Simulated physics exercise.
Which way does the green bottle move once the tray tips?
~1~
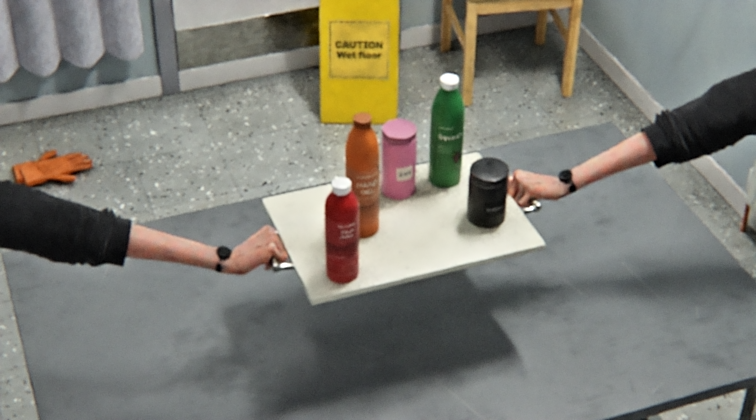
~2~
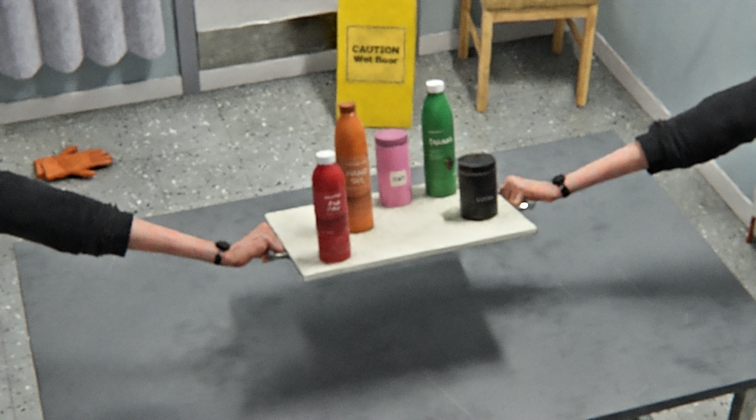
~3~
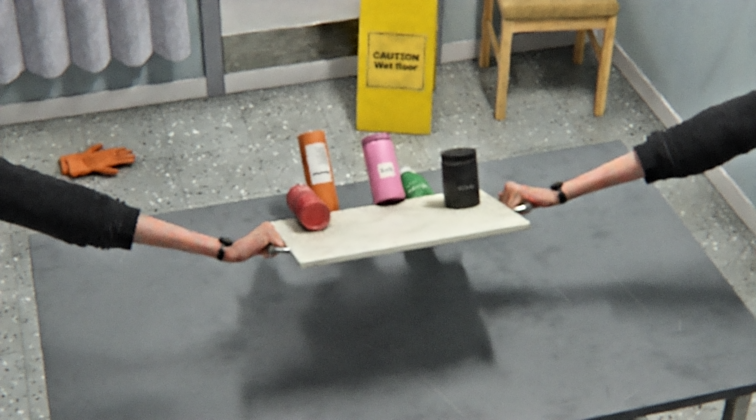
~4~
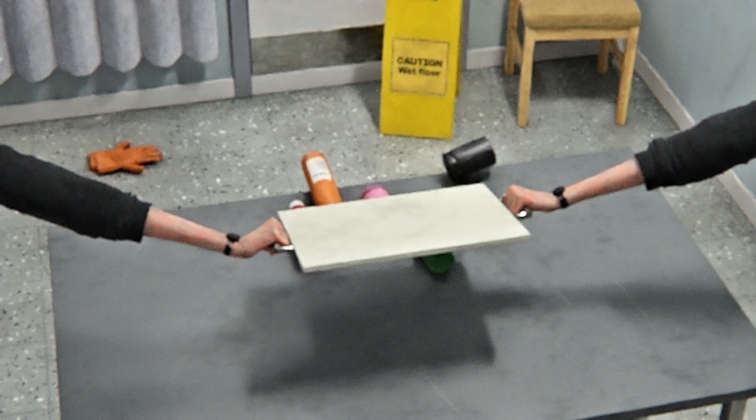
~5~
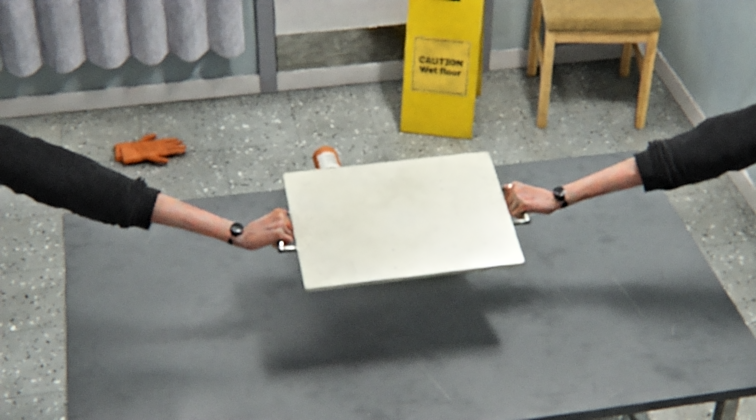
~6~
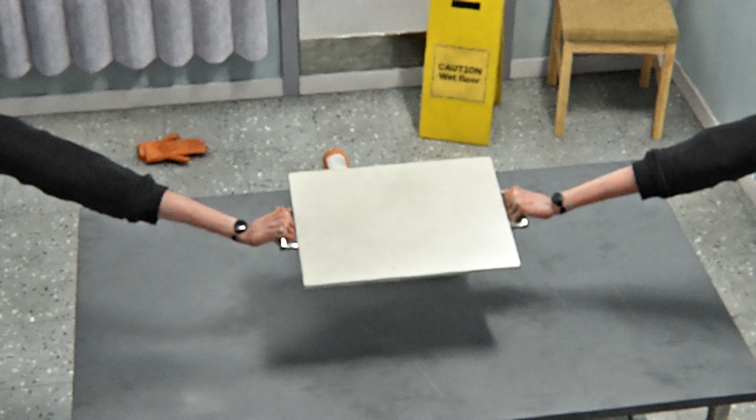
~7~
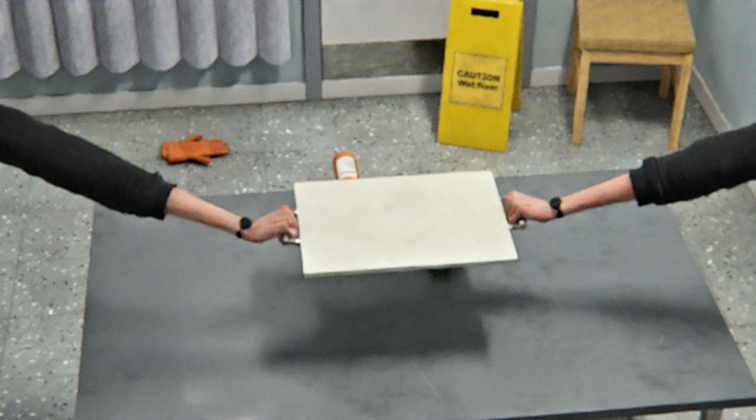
The green bottle moves down as the viewer sees it, toppling off the far edge and dropping below the tray.
